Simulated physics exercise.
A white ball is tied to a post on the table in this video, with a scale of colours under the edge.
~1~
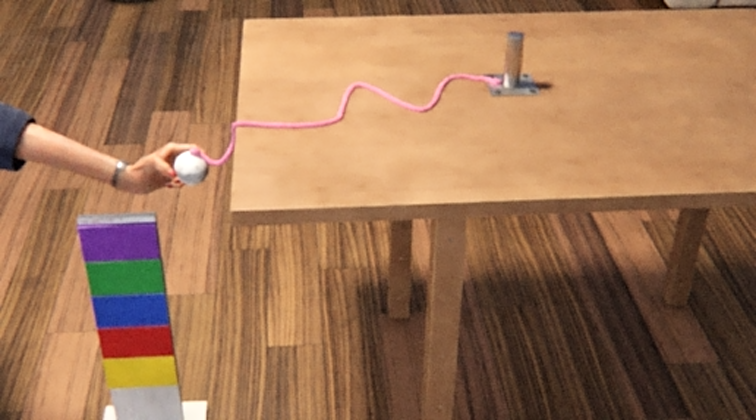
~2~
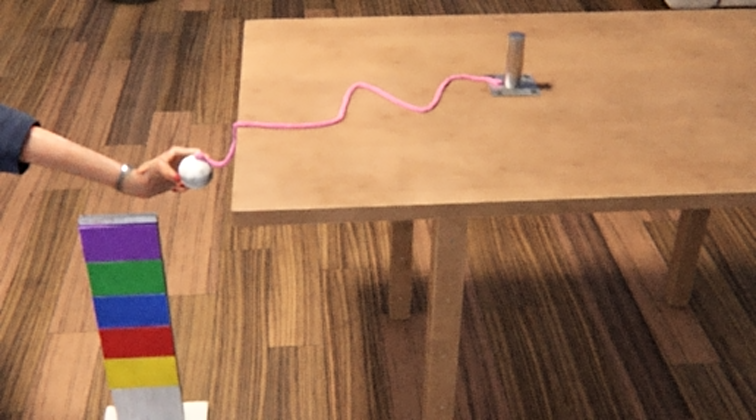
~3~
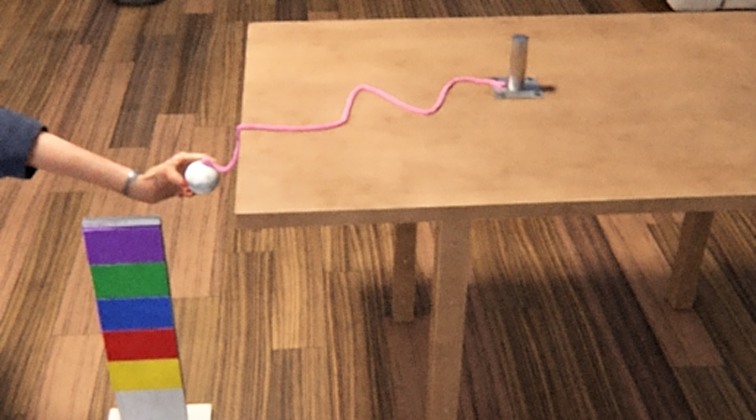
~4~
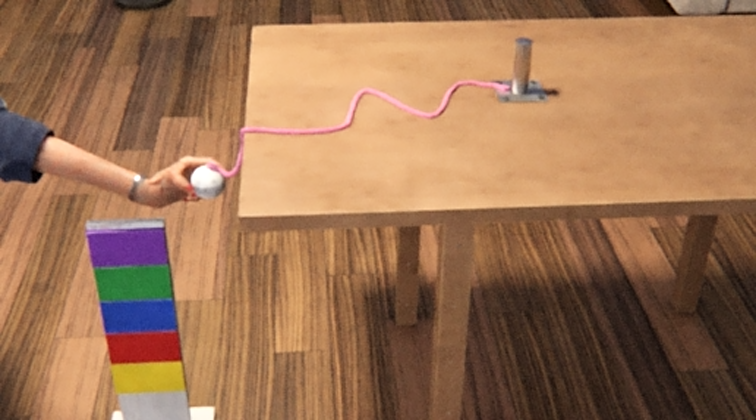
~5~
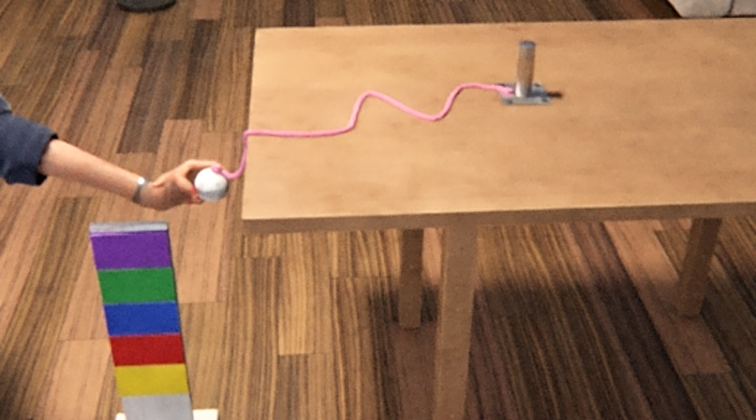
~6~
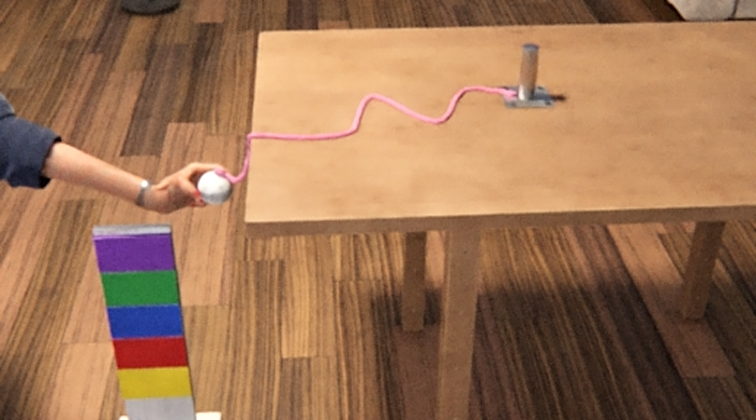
A hand holds a white ball on a pink cord, shifting it slightly toward the table.
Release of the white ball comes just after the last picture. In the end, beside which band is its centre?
Beside blue.
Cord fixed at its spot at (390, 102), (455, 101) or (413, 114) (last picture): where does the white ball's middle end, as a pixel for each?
For the three tries you'd see (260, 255), (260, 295) and (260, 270).
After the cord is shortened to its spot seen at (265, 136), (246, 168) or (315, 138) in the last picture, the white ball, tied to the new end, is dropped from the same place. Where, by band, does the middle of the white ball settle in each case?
First cut: Purple; second: Green; third: None, it hangs higher.
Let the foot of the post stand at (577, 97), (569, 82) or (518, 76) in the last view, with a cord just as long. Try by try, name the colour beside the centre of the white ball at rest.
In turn, green, then green, then blue.
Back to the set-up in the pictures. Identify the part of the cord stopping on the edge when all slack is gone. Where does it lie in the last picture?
You'll find it somewhere around (359, 116).
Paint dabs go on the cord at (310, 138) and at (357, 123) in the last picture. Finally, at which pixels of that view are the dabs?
(256, 194) and (252, 140).
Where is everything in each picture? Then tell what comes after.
In the first frame, white ball (192, 169); purple (119, 244); green (125, 279); blue (130, 312); red (136, 343); yellow (141, 373).
In the second frame, white ball (196, 172); cord through (458, 77) (428, 109) (367, 86) (341, 118) (252, 125).
In the third frame, white ball (203, 178).
In the fourth frame, white ball (209, 182); cord through (465, 83) (435, 115) (374, 92) (349, 123) (260, 130).
In the fifth frame, white ball (212, 185).
In the sixth frame, white ball (215, 188); cord through (472, 89) (442, 121) (381, 98) (355, 129) (266, 136).
A little later, ball near (230, 283); level with green.
Next, ball near (279, 303); level with blue.
Later still, ball near (257, 313); level with blue.
When it is over, ball near (265, 311); level with blue. The blue one.
